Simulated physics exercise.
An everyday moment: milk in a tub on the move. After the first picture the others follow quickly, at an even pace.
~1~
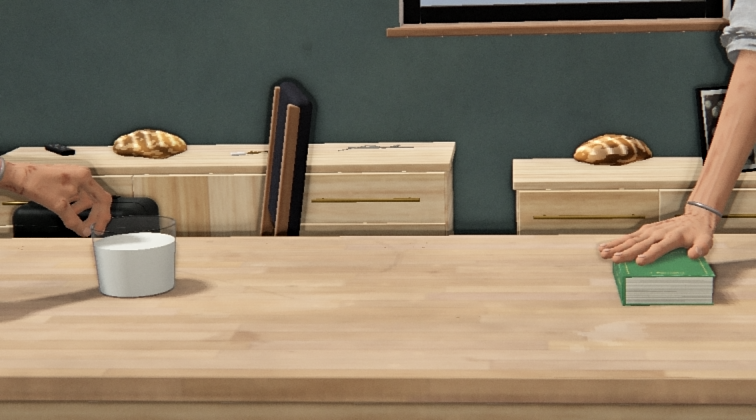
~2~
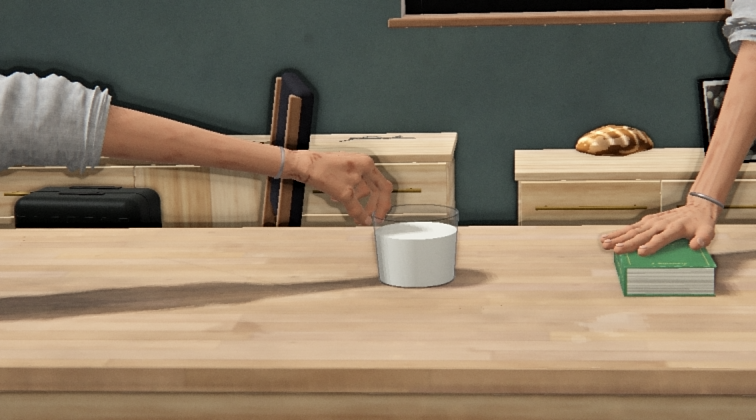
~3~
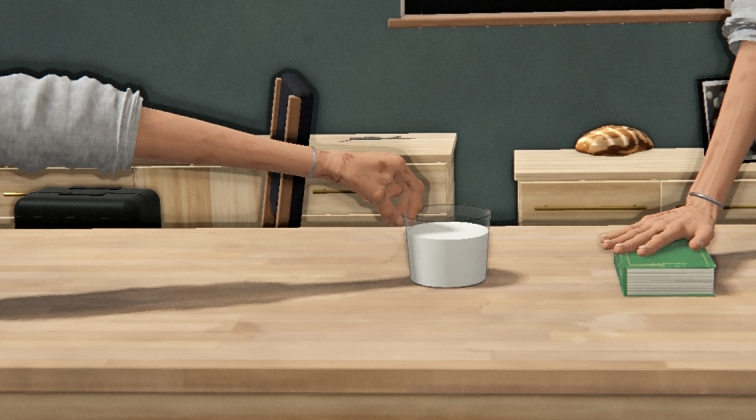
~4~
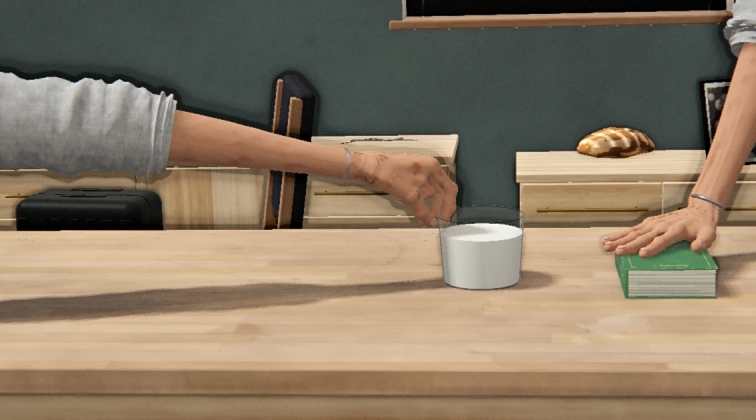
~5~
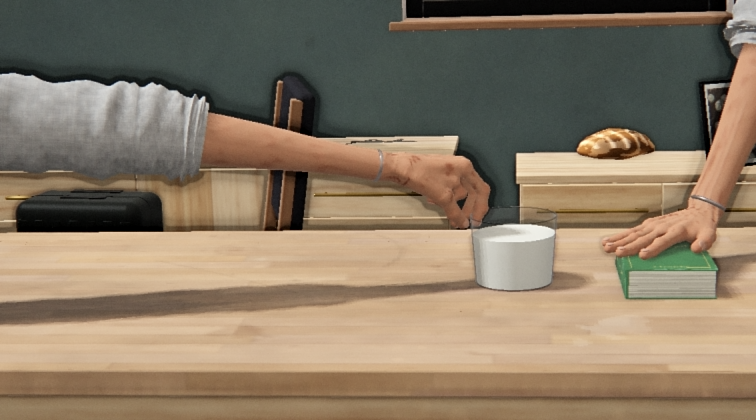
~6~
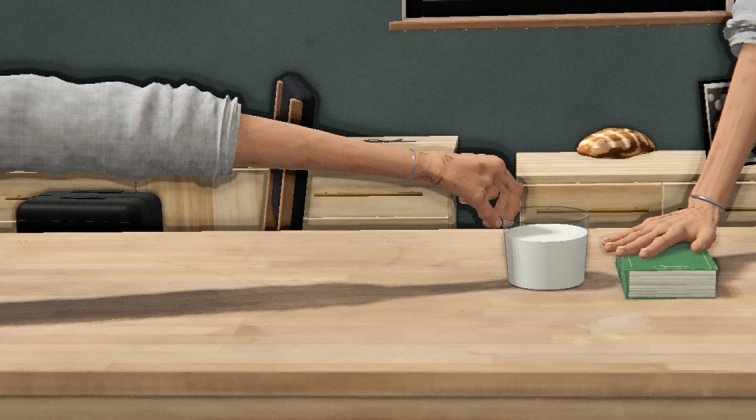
Clear tub of milk sliding rightward across a wooden counter in one person's hand, while another hand rests on a green book.
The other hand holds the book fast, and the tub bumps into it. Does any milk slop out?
At the stop the tub loses some.
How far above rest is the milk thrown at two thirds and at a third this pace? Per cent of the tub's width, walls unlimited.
Roughly 30 per cent, then 15 per cent.
Next, the tub meets the book.
After that, the milk surges up the wall; it has slopped over.
Finally, the tub stands at the book; it has slopped over.
